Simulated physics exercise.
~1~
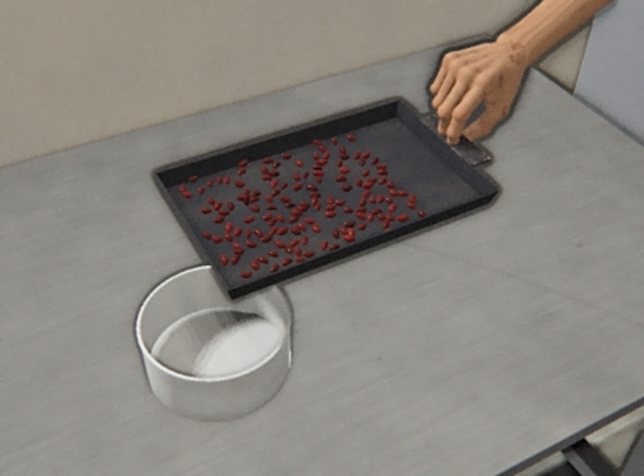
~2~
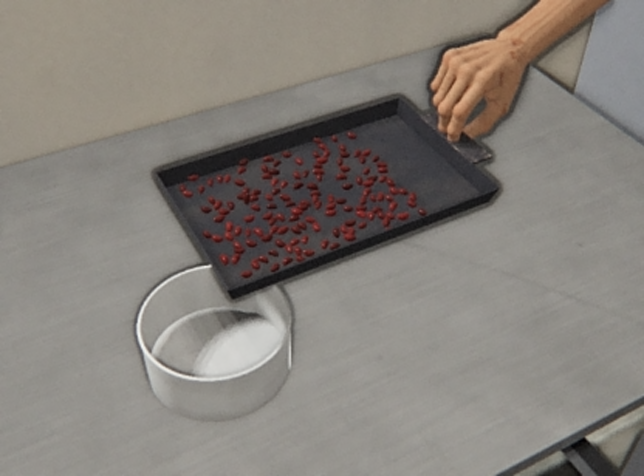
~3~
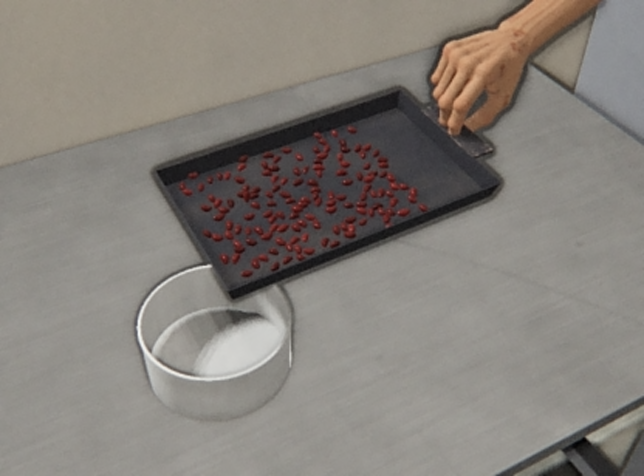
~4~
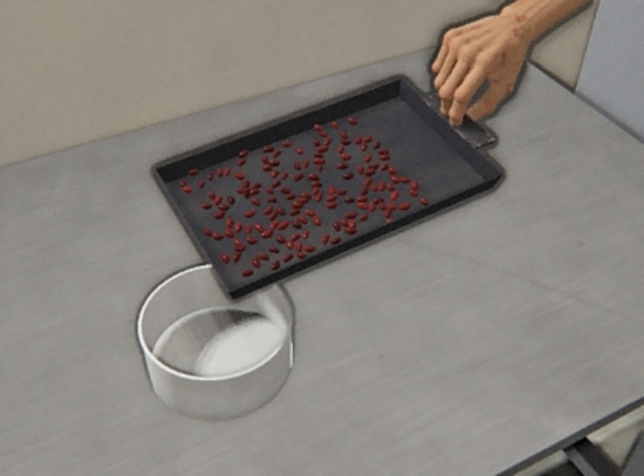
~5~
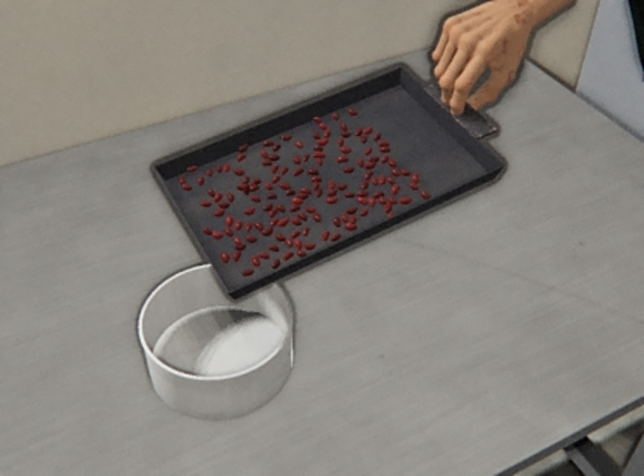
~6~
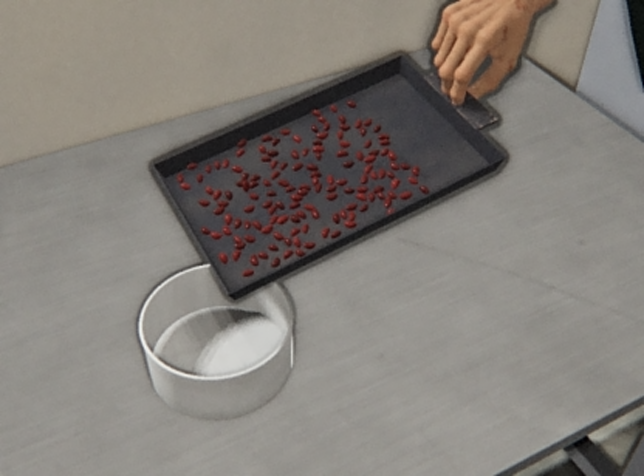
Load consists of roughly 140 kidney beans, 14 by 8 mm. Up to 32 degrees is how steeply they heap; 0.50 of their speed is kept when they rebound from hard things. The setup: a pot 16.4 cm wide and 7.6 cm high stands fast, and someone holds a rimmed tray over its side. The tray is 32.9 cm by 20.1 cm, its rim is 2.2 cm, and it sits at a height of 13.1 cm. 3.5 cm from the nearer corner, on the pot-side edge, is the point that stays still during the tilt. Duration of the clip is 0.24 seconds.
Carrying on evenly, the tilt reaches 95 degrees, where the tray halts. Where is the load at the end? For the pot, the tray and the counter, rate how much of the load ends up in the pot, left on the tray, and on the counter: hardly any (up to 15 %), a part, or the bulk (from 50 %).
Pot: The bulk; tray: Hardly any; counter: Hardly any.
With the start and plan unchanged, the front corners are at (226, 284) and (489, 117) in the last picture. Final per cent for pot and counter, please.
Per cent by place - pot 35, counter 65.
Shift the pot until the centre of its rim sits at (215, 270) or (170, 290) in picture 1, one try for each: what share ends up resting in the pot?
0 % and 20 %.
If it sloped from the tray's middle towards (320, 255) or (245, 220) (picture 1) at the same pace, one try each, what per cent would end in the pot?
First try: Around 85 percent; second try: Around 45 percent.
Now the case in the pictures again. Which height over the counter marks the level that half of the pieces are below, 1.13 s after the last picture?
The halfway mark sits at about 14 cm.
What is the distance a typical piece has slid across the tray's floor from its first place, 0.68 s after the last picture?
10 cm.
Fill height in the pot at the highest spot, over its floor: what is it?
I'd say near 2.5 centimetres.
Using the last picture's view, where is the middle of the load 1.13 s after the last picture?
Estimated centre of load: Around (214, 283).
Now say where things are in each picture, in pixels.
Tray tilt 0 degrees, front corners at (231, 284) and (491, 189); middle of the pieces at (305, 205); pot at (214, 319), in the first frame.
Tray tilt 1 degrees, front corners at (231, 284) and (492, 187); middle of the pieces at (305, 203), in the second frame.
Tray tilt 2 degrees, front corners at (231, 285) and (493, 181); middle of the pieces at (305, 200), in the third frame.
Tray tilt 5 degrees, front corners at (231, 285) and (495, 173), lowest corner left front; middle of the pieces at (306, 196), in the fourth frame.
Tray tilt 8 degrees, front corners at (231, 286) and (496, 164), lowest corner left front; middle of the pieces at (306, 191), in the fifth frame.
Tray tilt 11 degrees, front corners at (231, 287) and (497, 156), lowest corner left front; middle of the pieces at (305, 187); pot at (217, 317), in the sixth frame.
Then, 0.68 s after the last picture, tilt 50 degrees; the tray holds 100 %, the pot 0 %.
Then, 1.13 s after the last picture, tilt 77 degrees; the tray holds 75 %, the pot 25 %.
Then, 1.66 s after the last picture, tilt 95 degrees; the tray holds 0 %, the pot 100 %.
In the end, pot 100 %, tray 0 %, counter 0 %.
